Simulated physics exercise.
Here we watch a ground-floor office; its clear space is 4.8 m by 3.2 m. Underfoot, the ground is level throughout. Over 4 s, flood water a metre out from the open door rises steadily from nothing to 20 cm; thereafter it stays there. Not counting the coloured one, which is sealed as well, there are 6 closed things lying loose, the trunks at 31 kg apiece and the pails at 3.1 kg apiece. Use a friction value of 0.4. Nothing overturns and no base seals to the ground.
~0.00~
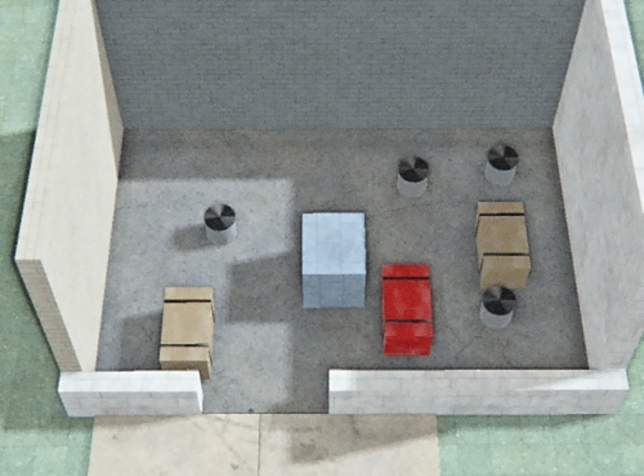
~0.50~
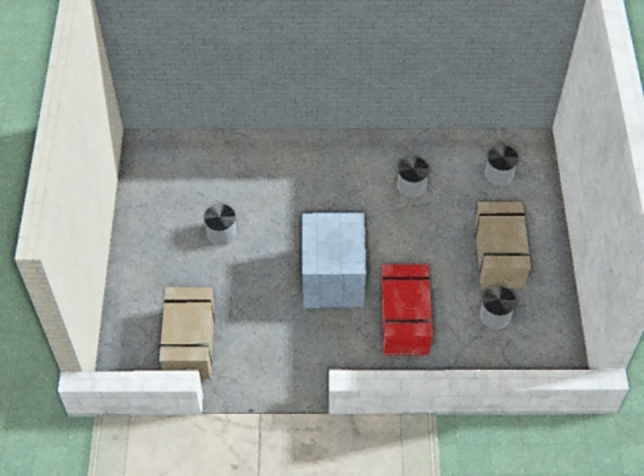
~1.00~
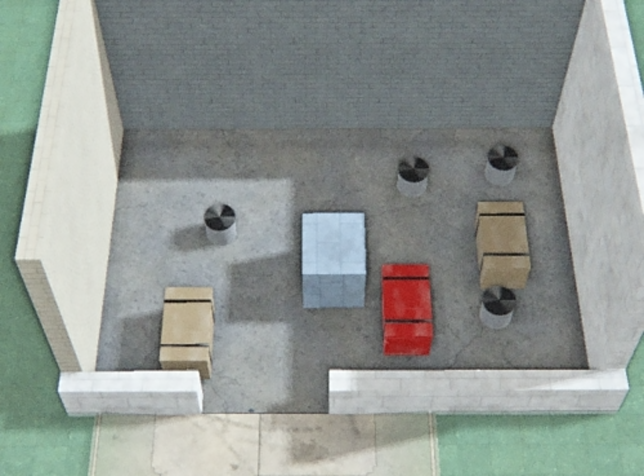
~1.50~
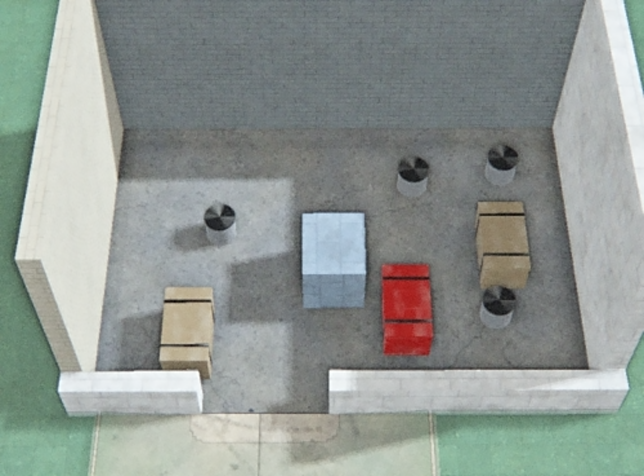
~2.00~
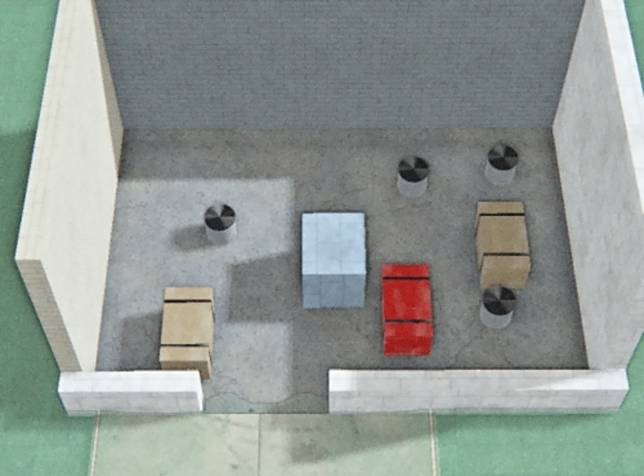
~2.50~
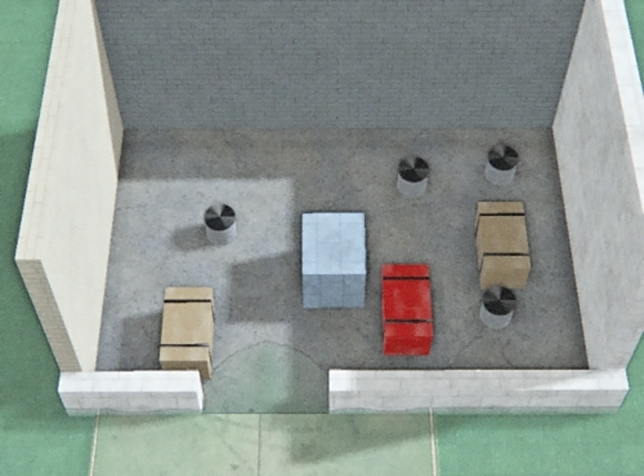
A large pale blue block stands near the middle of a grey-floored, walled room, seen from high above the open front, with green ground outside and a gap in the low front wall. A red trunk sits to its right, with tan trunks at left and right and four grey pails around them. Nothing shifts and the view stays still, while a faint sheet of water creeps in through the gap.
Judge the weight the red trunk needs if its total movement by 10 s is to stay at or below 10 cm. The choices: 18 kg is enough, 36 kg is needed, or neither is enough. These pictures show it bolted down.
I'm betting only the heavier pick is adequate.
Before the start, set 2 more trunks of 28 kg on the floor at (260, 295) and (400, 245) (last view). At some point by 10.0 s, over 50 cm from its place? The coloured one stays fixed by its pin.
The first is further, the second not as far.
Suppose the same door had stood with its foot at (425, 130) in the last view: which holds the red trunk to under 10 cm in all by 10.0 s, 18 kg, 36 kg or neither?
Then no option works.
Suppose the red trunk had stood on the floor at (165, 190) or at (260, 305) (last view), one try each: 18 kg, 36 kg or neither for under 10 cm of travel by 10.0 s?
The first time both options come up short; the second time both options come up short.
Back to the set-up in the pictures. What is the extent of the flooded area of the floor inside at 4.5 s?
Close to 4.5 m2, I'd say.
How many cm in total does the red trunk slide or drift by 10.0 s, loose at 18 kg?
120 cm, roughly.
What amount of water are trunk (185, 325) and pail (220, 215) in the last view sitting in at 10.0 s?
Close to 8 and 11 centimetres.
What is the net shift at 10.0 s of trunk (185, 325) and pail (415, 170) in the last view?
They sit 20 cm and 120 cm away, in the order given.
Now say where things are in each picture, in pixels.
In the first picture, the red trunk at (407, 300), on the bottom; water covers 0.0 m2; 0 of 7 have shifted.
In the second picture, the red trunk at (407, 300) rests on the ground; water covers 0.0 m2; 0 of 7 have shifted.
In the third picture, the red trunk at (407, 300) rests on the ground; water covers 0.0 m2; 0 of 7 have shifted.
In the fourth picture, the red trunk at (407, 300) rests on the ground; 0.0 m2 under water; 0 of 7 have shifted.
In the fifth picture, the red trunk at (407, 300) rests on the ground; 0.0 m2 under water; 0 of 7 have shifted.
In the sixth picture, the red trunk at (407, 300), on the bottom; 0.5 m2 under water; 0 of 7 have shifted.
After 3.5 s the red trunk would be 0 cm from its start with 18 kg and 0 cm from its start with 36 kg; 0 cm of water round it then.
After 4.5 s the red trunk would be 2 cm from its start with 18 kg and 0 cm from its start with 36 kg; 3 cm of water round it then.
After 7.0 s the red trunk would be 61 cm from its start with 18 kg and 0 cm from its start with 36 kg; 4 cm of water round it then.
After 10.0 s the red trunk would be 123 cm from its start with 18 kg and 0 cm from its start with 36 kg; 4 cm of water round it then.
